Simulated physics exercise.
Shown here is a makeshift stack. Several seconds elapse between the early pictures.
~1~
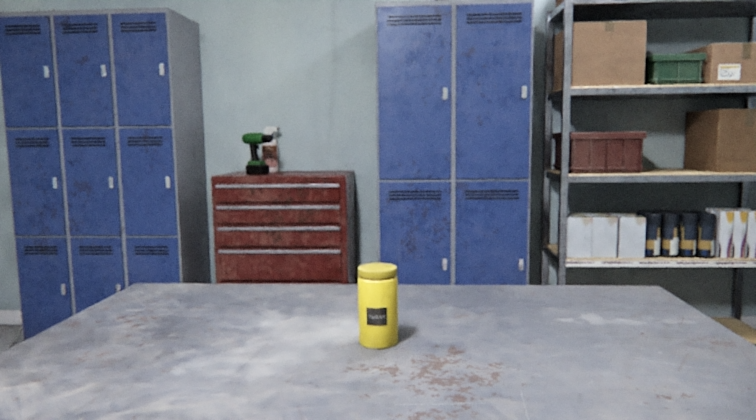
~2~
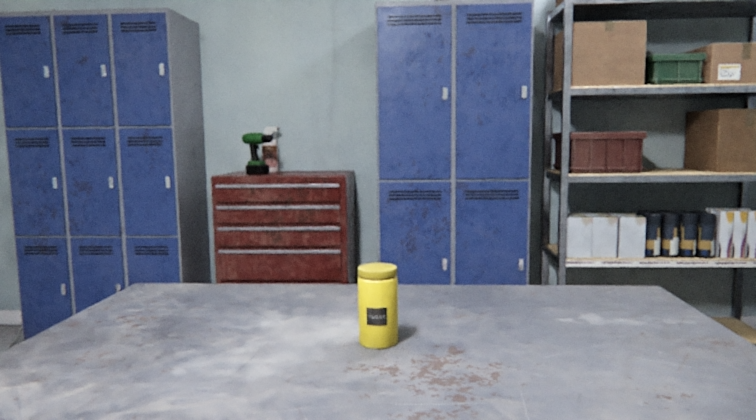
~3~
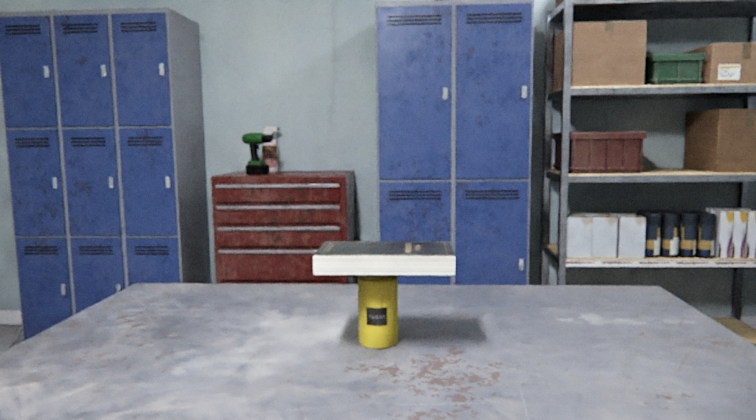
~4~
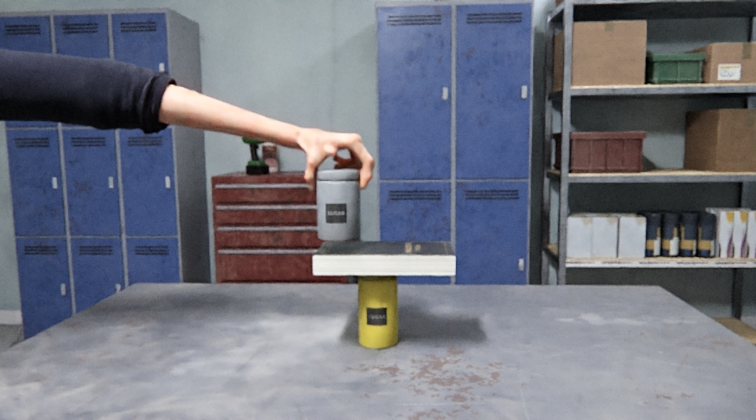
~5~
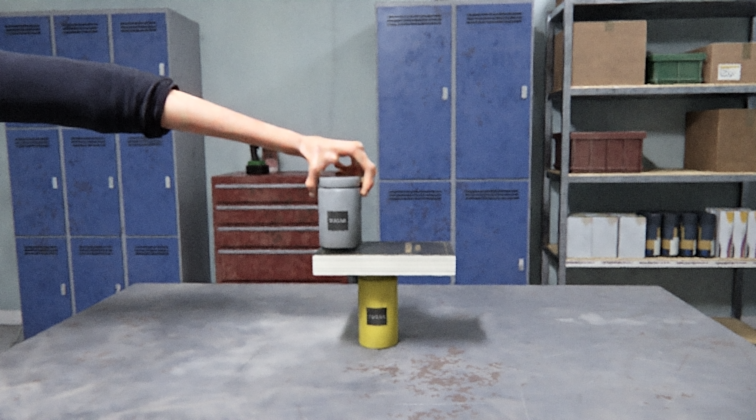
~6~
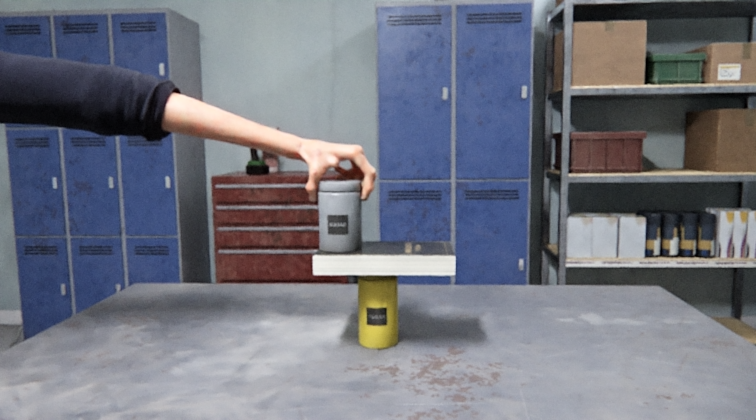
An arm in a dark sleeve reaches in from the left over a grey worktop, seen from the front by a still camera in a room with blue lockers, a red drawer cabinet and loaded shelves. A yellow jar stands at the centre, first alone, then beneath a flat white-edged board. The hand lowers a grey jar onto the board's left side and keeps hold of it.
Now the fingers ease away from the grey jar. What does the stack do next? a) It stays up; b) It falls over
Option a: It stays up.
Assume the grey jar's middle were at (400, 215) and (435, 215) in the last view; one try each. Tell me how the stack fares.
In the first case it stays up; in the second case it loses its balance.
Then, 0.20 s past the last view, nothing moves.
Then, 0.50 s past the last view, grey jar resting near (340, 216).
Finally, all 3 still in place. Final places as the last picture's camera would see them, grey jar near (340, 216). The stack keeps its balance.
